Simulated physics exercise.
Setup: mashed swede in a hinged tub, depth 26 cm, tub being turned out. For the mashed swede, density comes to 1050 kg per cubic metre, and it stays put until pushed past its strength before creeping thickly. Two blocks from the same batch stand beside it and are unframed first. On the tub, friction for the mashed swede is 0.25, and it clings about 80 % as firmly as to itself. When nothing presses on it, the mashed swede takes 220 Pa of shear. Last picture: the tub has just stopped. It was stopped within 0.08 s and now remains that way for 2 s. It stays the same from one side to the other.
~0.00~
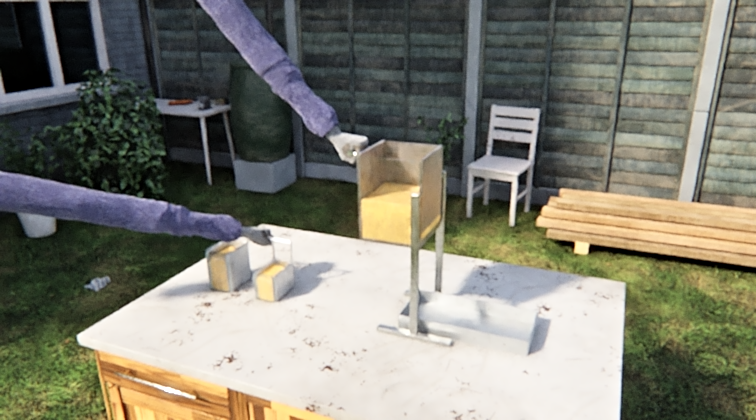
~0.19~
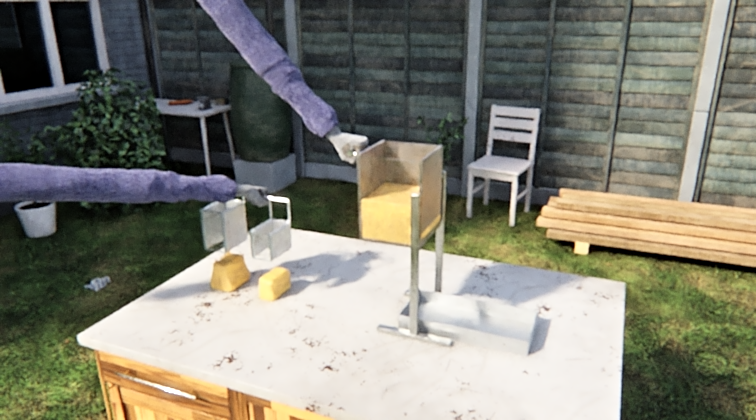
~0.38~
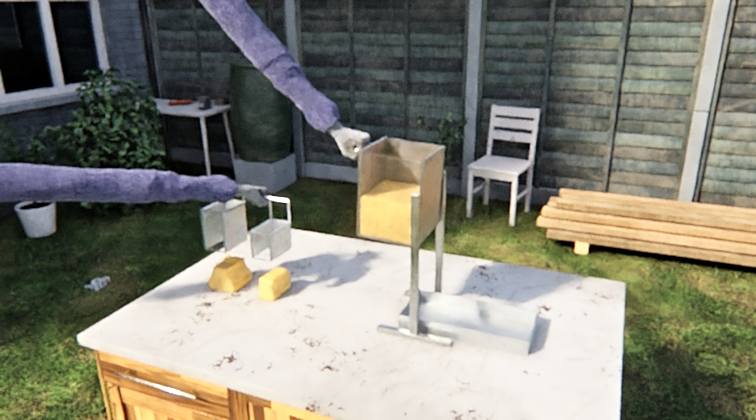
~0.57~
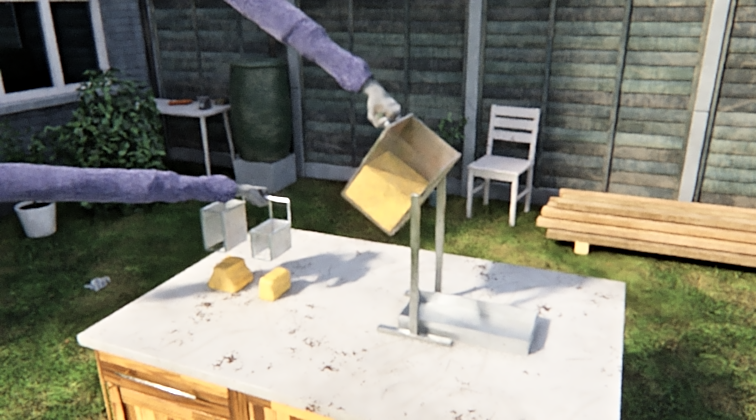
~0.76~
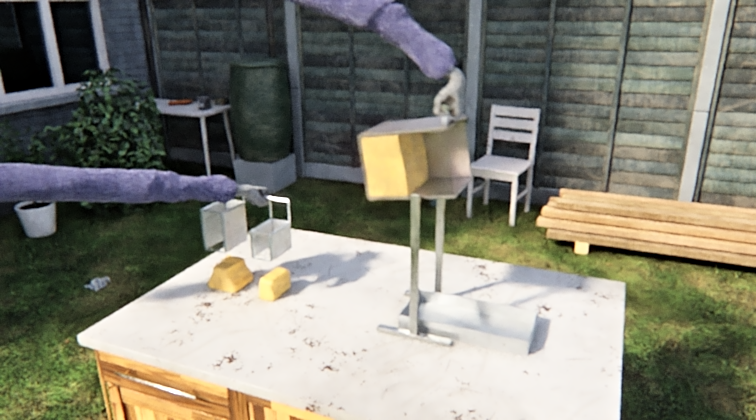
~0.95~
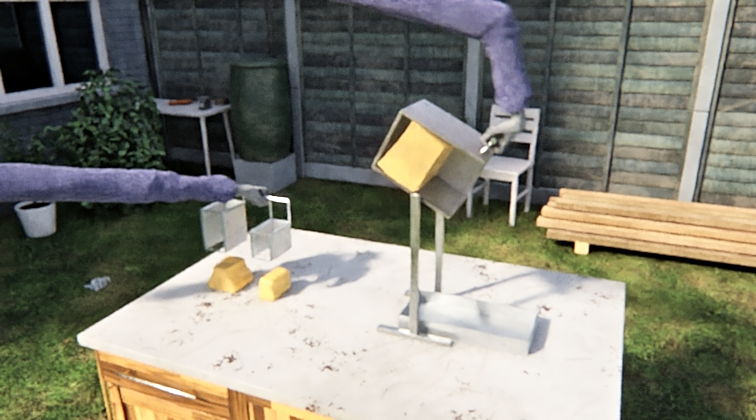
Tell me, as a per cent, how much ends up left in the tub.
Close to 0 % is left.
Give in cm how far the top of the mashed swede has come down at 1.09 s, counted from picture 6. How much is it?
Roughly 12 cm.
After 1.09 s, the tub is at 118 degrees and holds 93 %.
After 1.26 s, the tub is at 118 degrees and holds 27 %.
After 1.43 s, the tub is at 118 degrees and holds 0 %.
After 1.60 s, the tub is at 118 degrees and holds 0 %.
After 2.95 s, the tub is at 118 degrees and holds 0 %.
